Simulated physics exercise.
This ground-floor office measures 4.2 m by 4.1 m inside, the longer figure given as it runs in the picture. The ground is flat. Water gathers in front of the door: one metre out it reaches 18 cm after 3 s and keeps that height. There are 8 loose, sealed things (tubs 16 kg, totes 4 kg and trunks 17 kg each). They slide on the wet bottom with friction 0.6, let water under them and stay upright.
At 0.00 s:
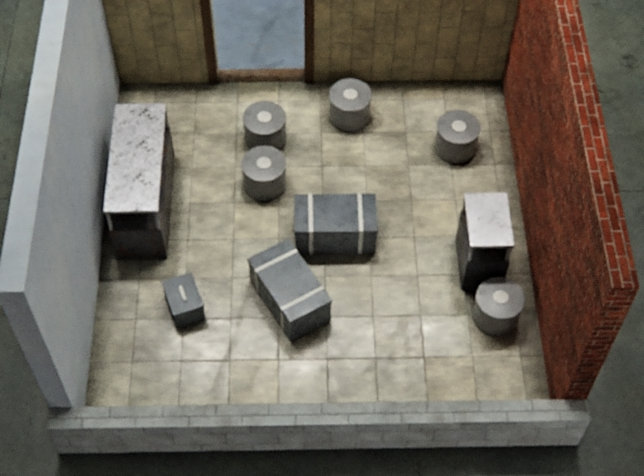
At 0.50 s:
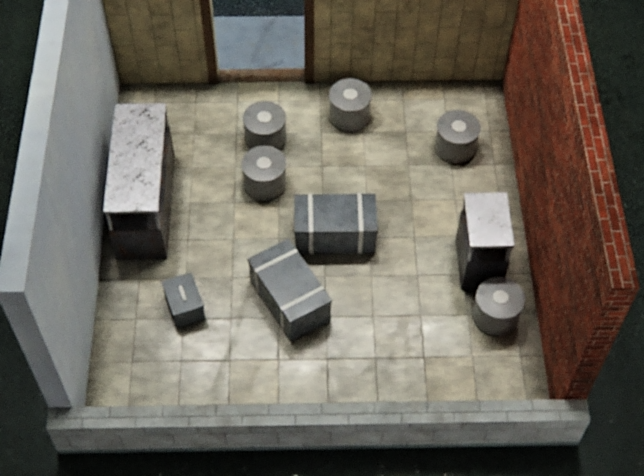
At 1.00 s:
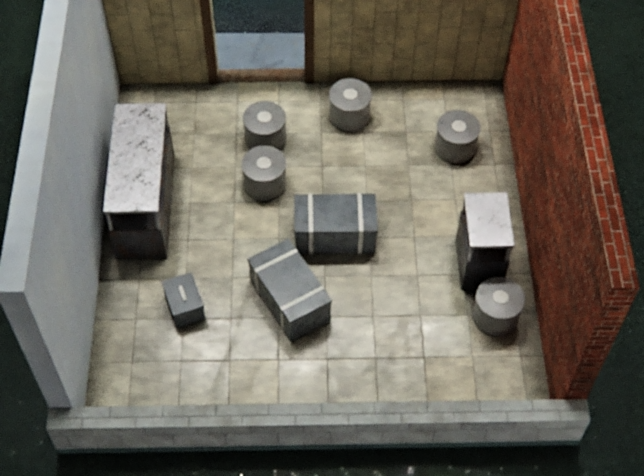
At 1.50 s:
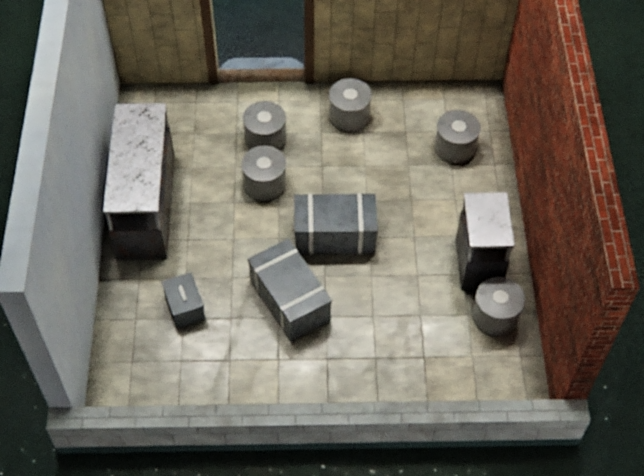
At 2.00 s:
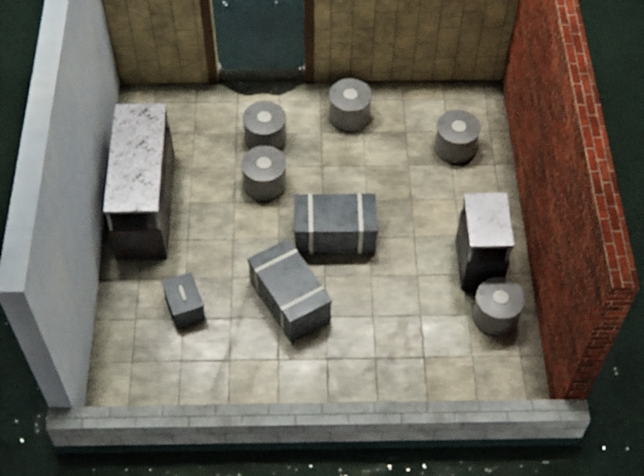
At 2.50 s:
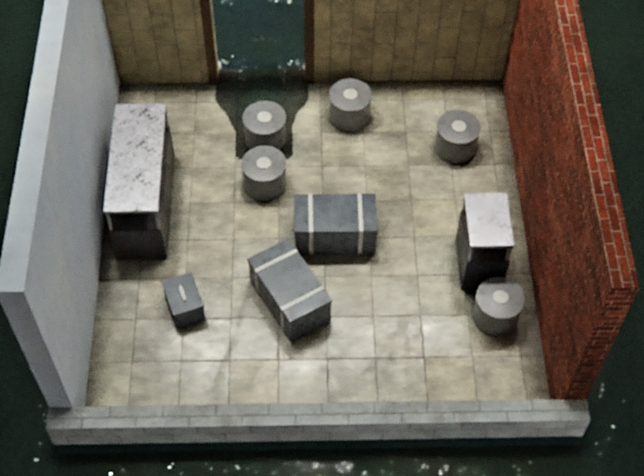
The footage shows a tiled room with grey tubs, strapped trunks and two cabinets, seen from above, as dark water gathers outside and then spreads through the doorway onto the floor around a nearby tub, while the objects stay still.
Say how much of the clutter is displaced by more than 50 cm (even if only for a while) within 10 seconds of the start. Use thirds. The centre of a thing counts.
Share: Under a third.
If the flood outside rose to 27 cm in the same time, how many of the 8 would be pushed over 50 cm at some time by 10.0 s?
In that case 5 of them.
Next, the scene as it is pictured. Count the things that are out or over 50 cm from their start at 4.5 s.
By then 0.
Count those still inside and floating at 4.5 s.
0 of them.
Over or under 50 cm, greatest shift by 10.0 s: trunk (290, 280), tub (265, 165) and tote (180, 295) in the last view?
In turn: Less, short of it, past it.
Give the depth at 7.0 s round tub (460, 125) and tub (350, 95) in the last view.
Roughly 2 and 3 cm.
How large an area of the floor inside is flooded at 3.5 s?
About 2.5 m2.
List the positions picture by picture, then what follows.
A tub at (459, 126) rests on the ground; a tote at (182, 294) rests on the ground; 0.0 m2 under water; 0 of 8 have shifted, in the first picture.
A tub at (459, 126) rests on the ground; a tote at (182, 294), on the bottom; water covers 0.0 m2; 0 of 8 have shifted, in the second picture.
A tub at (459, 126), on the bottom; a tote at (182, 294), on the bottom; 0.0 m2 under water; 0 of 8 have shifted, in the third picture.
A tub at (459, 126) rests on the ground; a tote at (182, 294) rests on the ground; water covers 0.0 m2; 0 of 8 have shifted, in the fourth picture.
A tub at (459, 126) rests on the ground; a tote at (182, 294), on the bottom; 0.1 m2 under water; 0 of 8 have shifted, in the fifth picture.
A tub at (459, 126), on the bottom; a tote at (182, 294) rests on the ground; 0.5 m2 under water; 0 of 8 have shifted, in the sixth picture.
After 3.5 s 0 of 8 are over 50 cm from their spots; 0 afloat.
After 4.5 s 0 of 8 are over 50 cm from their spots; 0 afloat.
After 7.0 s 1 of 8 are over 50 cm from their spots; 0 afloat.
After 10.0 s 1 of 8 are over 50 cm from their spots, and 1 have been at some point; 1 afloat.
